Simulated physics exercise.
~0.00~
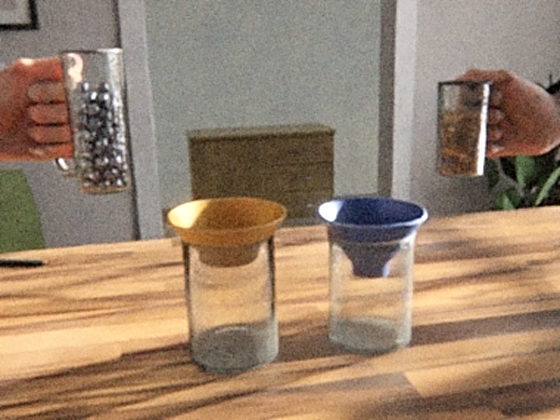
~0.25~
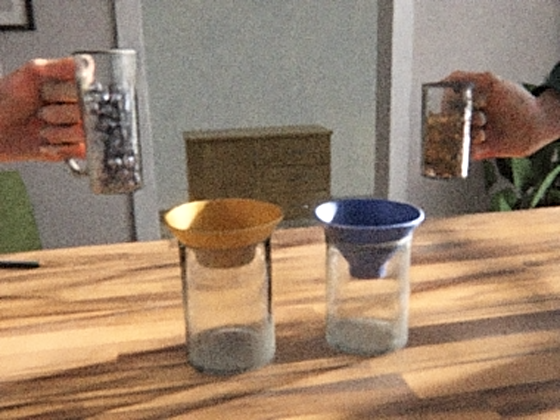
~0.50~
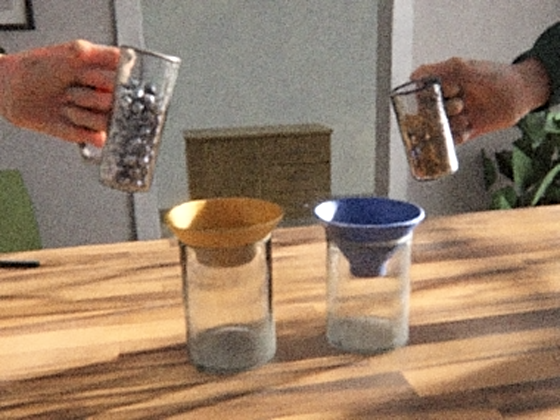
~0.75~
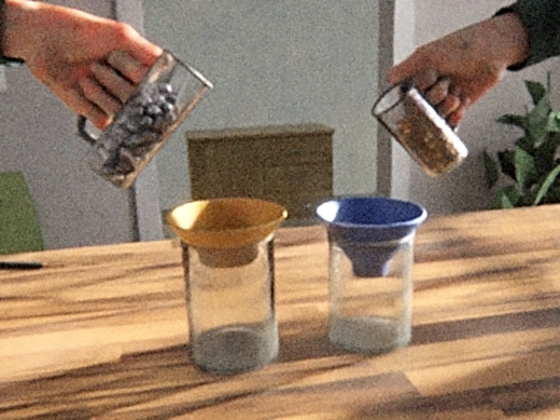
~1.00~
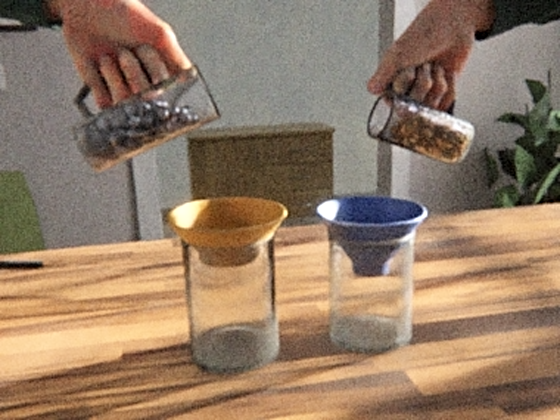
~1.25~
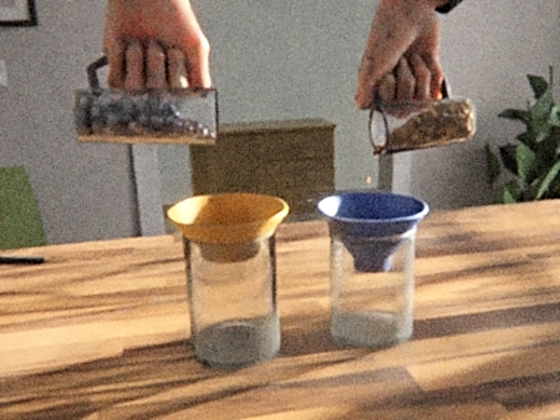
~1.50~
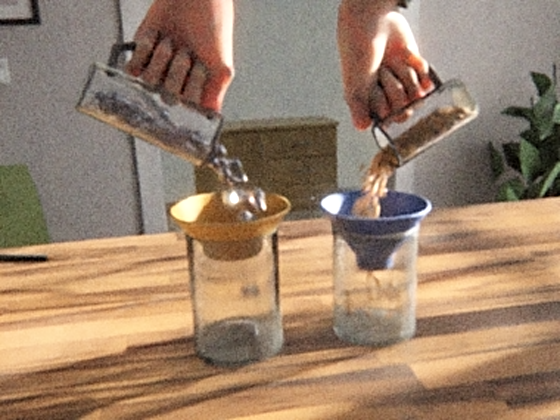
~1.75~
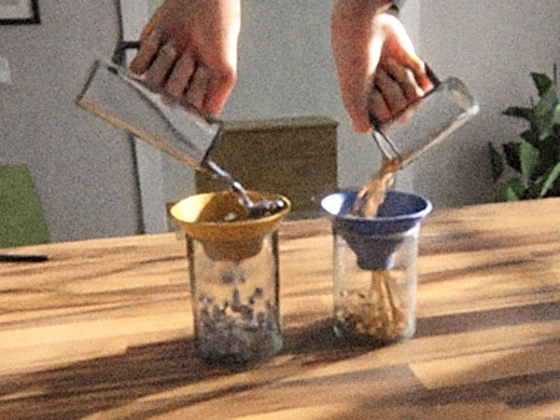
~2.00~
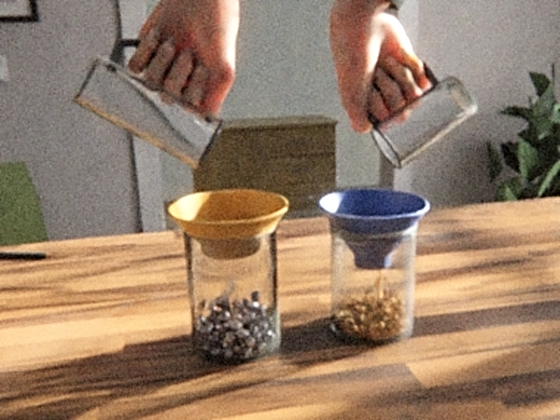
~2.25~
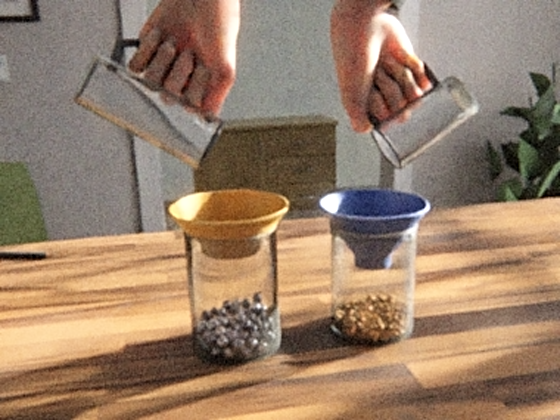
Two hands tip cups over funnels, emptying grey and golden-brown pieces into separate glass jars.
